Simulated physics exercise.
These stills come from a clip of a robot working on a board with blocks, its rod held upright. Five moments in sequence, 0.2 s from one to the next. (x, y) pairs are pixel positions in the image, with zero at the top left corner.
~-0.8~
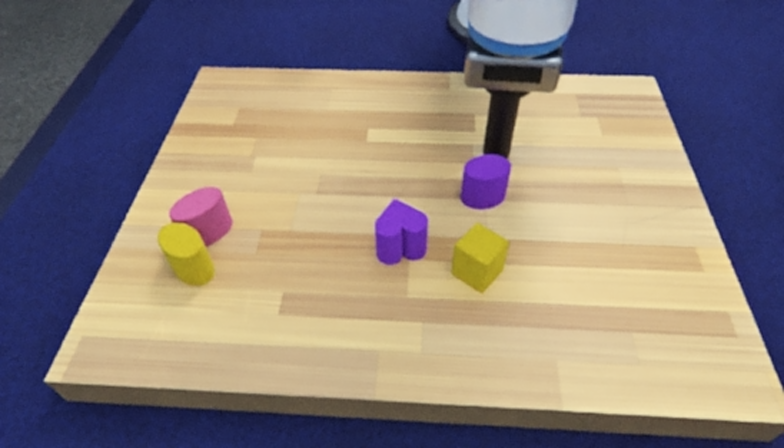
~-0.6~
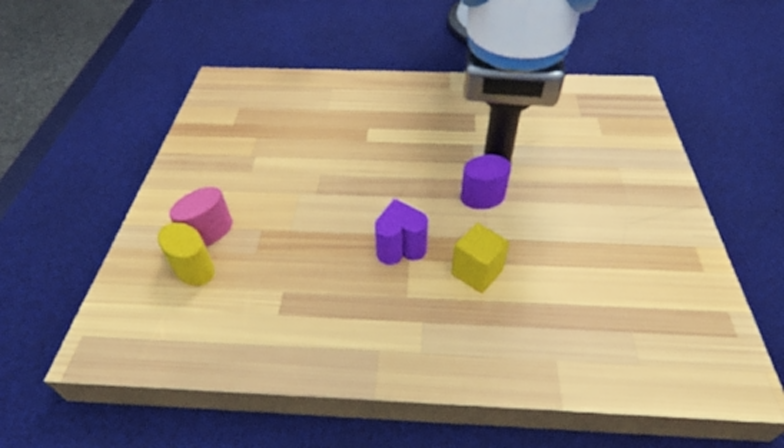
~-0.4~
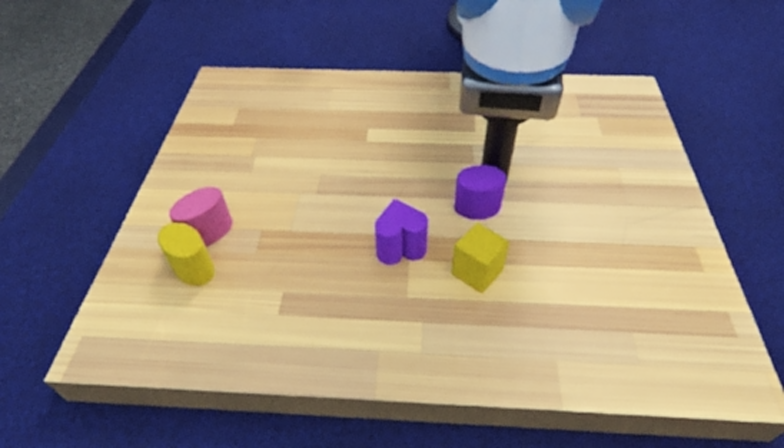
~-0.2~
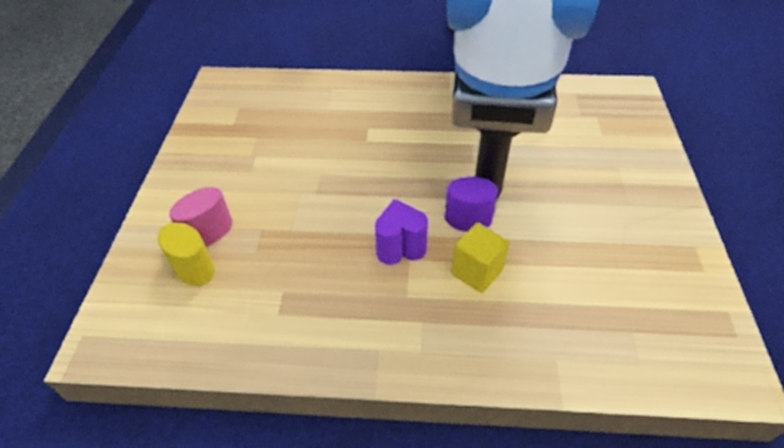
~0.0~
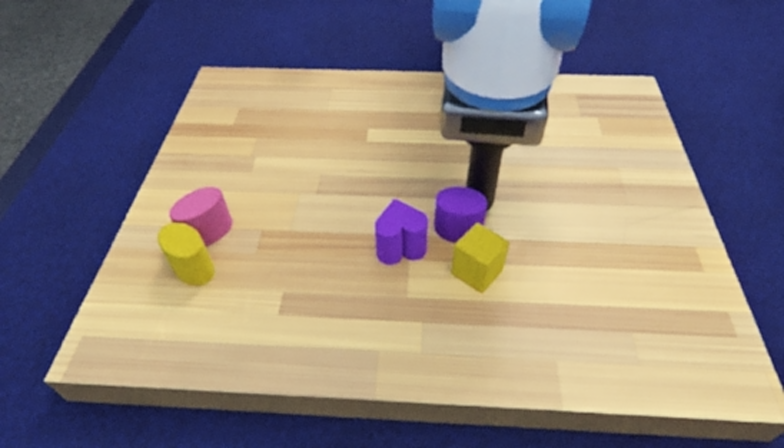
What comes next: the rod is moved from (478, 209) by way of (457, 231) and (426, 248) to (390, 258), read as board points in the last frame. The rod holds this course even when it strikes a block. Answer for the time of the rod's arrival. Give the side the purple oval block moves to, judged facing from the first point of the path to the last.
Leftward.
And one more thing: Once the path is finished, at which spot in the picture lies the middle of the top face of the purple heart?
Its top middle will sit at (353, 239).
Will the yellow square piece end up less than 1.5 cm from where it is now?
Yes.
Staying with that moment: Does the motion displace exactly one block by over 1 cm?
Answer: No.
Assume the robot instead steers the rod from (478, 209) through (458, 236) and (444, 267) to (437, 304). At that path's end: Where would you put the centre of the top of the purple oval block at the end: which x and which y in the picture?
It ends at (400, 268).
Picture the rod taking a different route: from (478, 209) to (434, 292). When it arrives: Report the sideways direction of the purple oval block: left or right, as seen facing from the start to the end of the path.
Measured against the direction from start to end, the purple oval block shifts toward the right-hand side.
On the path given first. One third of the way, rod (457, 224); purple heart (388, 225), turned 25° clockwise; purple oval block (437, 223).
Two thirds of the way, rod (427, 240); purple heart (377, 233), turned 65° clockwise; purple oval block (423, 247).
At the end, rod (390, 251); purple heart (353, 239), turned 45° clockwise; purple oval block (420, 253); yellow square piece unmoved.
